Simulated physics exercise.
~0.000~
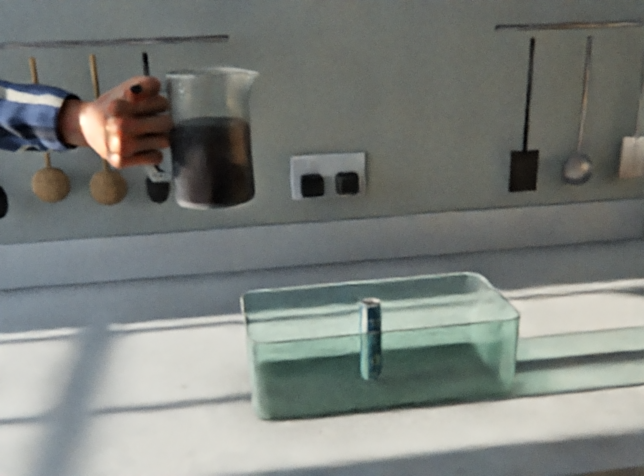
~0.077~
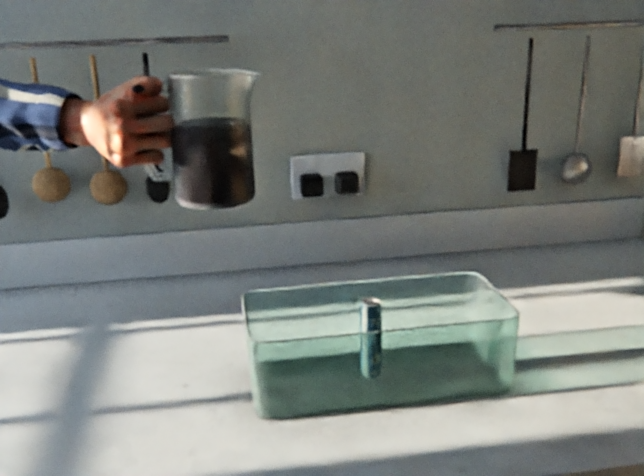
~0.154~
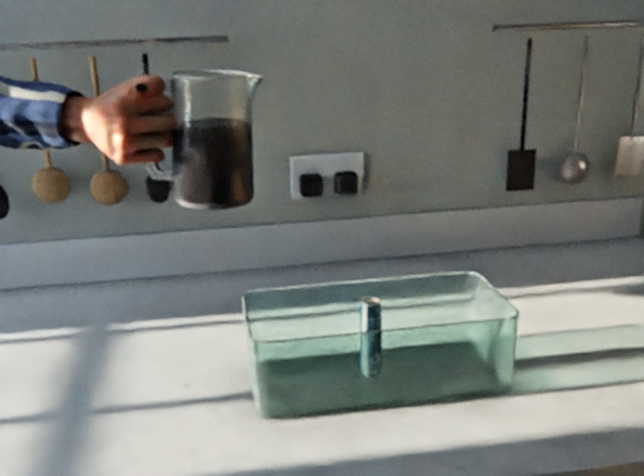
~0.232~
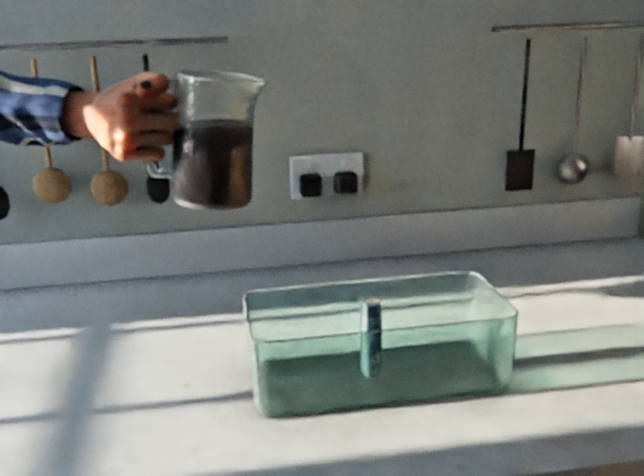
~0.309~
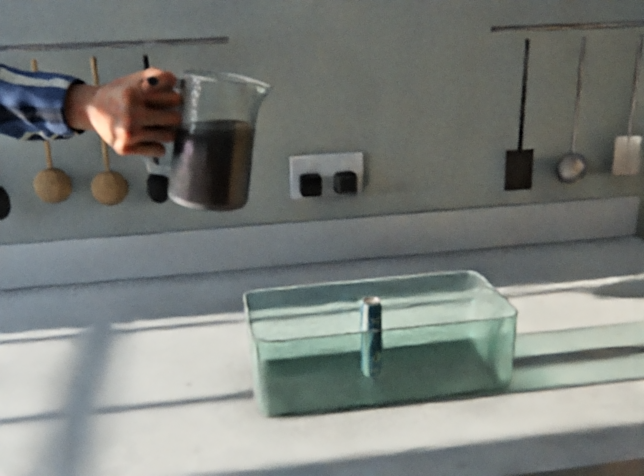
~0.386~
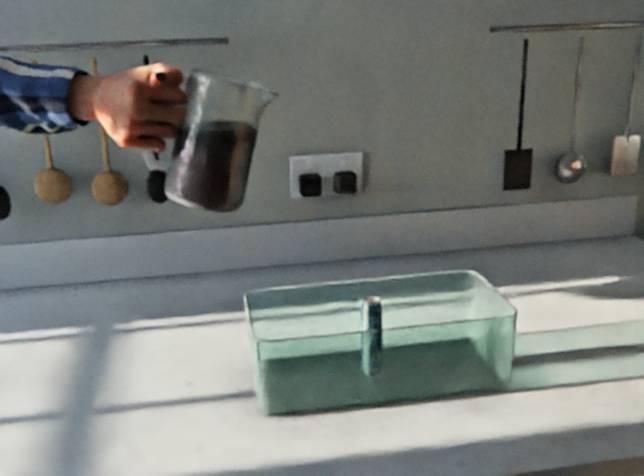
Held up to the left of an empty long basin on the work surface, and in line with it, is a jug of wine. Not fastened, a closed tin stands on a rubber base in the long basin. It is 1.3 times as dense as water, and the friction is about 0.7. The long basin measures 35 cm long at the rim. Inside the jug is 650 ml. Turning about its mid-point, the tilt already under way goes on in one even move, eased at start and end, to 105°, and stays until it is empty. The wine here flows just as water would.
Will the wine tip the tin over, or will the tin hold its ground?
It will go down.
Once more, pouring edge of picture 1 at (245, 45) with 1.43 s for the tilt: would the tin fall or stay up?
Then it tips over.
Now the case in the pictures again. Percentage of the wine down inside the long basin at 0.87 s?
0 %, give or take.
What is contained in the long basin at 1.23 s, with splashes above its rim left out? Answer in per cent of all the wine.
Some 16 per cent.
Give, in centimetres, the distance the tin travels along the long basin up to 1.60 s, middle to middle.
Some 9 cm.
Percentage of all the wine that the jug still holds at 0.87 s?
About 98 percent.
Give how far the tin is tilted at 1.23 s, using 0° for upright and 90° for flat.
About 0 degrees.
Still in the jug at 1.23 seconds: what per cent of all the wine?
Near 54 percent, more or less.
Then, 0.87 s in, the tilt is 66° and 98 per cent is still to pour; the tin stands where it began.
Then, 1.23 s in, the tilt is 97° and 55 per cent is still to pour; the tin stands where it began.
Then, 1.60 s in, the tilt is 105° and 9 per cent is still to pour; the tin lies on its side.
Then, 2.00 s in, the tilt is 105° and 0 per cent is still to pour; the tin lies on its side.
Finally, the tin lies on its side.
